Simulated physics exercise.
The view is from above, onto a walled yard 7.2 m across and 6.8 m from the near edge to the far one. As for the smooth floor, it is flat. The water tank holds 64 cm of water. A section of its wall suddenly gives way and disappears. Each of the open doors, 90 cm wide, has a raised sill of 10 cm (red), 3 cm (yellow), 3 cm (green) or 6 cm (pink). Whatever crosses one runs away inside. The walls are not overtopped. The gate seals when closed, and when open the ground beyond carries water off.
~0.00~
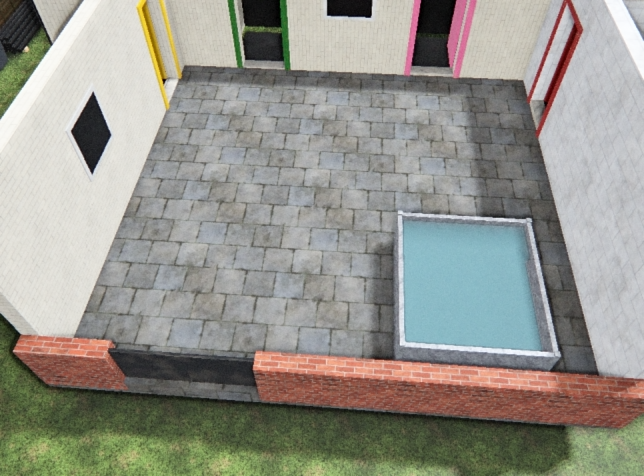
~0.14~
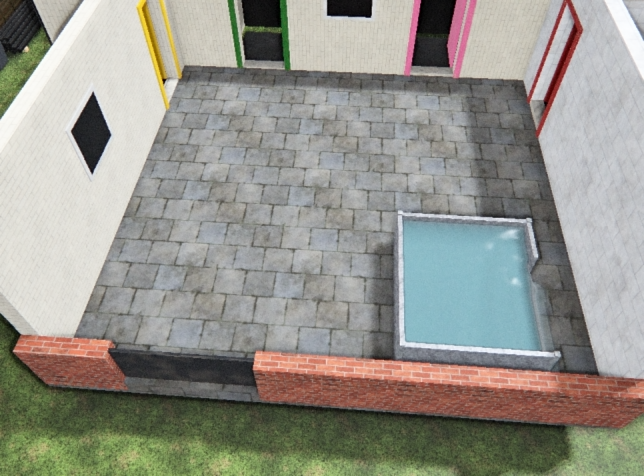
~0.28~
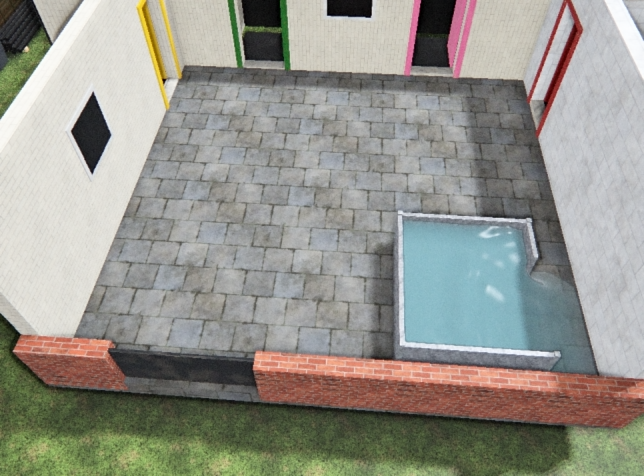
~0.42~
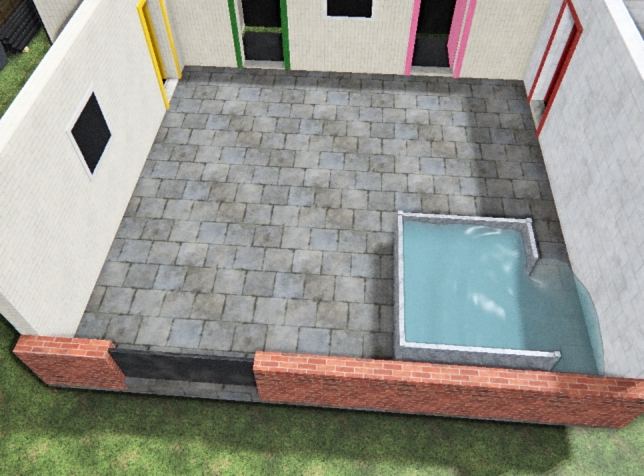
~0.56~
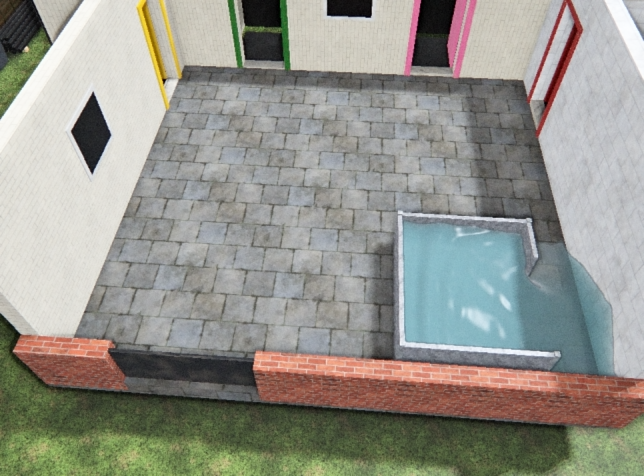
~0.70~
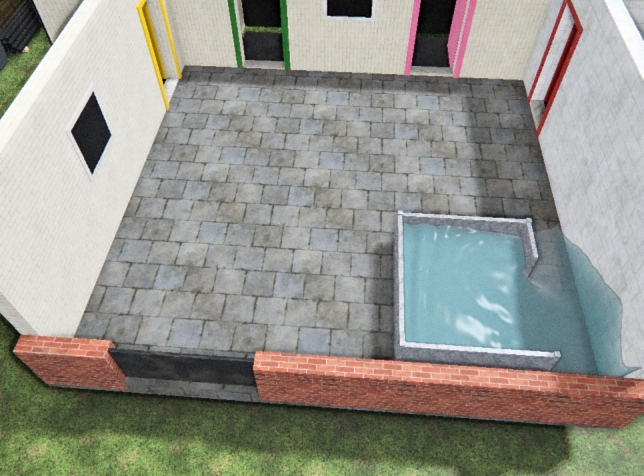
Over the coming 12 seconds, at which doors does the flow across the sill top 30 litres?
As I see it, the red door is going to hold within the limit, the yellow door is going to break the limit, the green door is going to hold within the limit, the pink door is going to break the limit.
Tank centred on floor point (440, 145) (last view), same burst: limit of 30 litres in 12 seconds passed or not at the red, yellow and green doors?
Red: Beyond limit; yellow: Beyond limit; green: Within limit.
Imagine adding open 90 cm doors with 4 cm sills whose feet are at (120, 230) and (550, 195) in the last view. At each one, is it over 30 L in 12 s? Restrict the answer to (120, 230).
Result for that door: Limit not passed.
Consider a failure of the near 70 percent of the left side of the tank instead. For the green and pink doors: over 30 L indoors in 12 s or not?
Green goes beyond, pink stays inside, judged against that limit.
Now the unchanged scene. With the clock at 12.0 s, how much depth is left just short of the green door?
Some 4.0 centimetres of depth.
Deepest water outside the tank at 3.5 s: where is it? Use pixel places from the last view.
Roughly at pixel (519, 85).
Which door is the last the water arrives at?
Yellow.
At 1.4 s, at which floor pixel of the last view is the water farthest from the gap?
Location: Approx. (537, 157) in the last view.
After 1.4 s water covers 10 % of the floor and is deepest (63 cm) near (597, 400); red door not reached, yellow door not reached, green door not reached, pink door not reached.
After 2.2 s water covers 25 % of the floor and is deepest (41 cm) near (597, 400); red door 4 cm at the sill, 0 L in, yellow door not reached, green door not reached, pink door not reached.
After 3.5 s water covers 45 % of the floor and is deepest (28 cm) near (519, 85); red door 5 cm at the sill, 0 L in, yellow door not reached, green door not reached, pink door 16 cm at the sill, 16 L in.
After 7.0 s water covers 80 % of the floor and is deepest (17 cm) near (581, 337); red door 7 cm at the sill, 0 L in, yellow door 8 cm at the sill, 2 L in, green door 3 cm at the sill, 0 L in, pink door 9 cm at the sill, 66 L in.
After 12.0 s water covers 90 % of the floor and is deepest (10 cm) near (563, 372); red door 6 cm at the sill, 1 L in, yellow door 7 cm at the sill, 77 L in, green door 4 cm at the sill, 1 L in, pink door 5 cm at the sill, 85 L in.
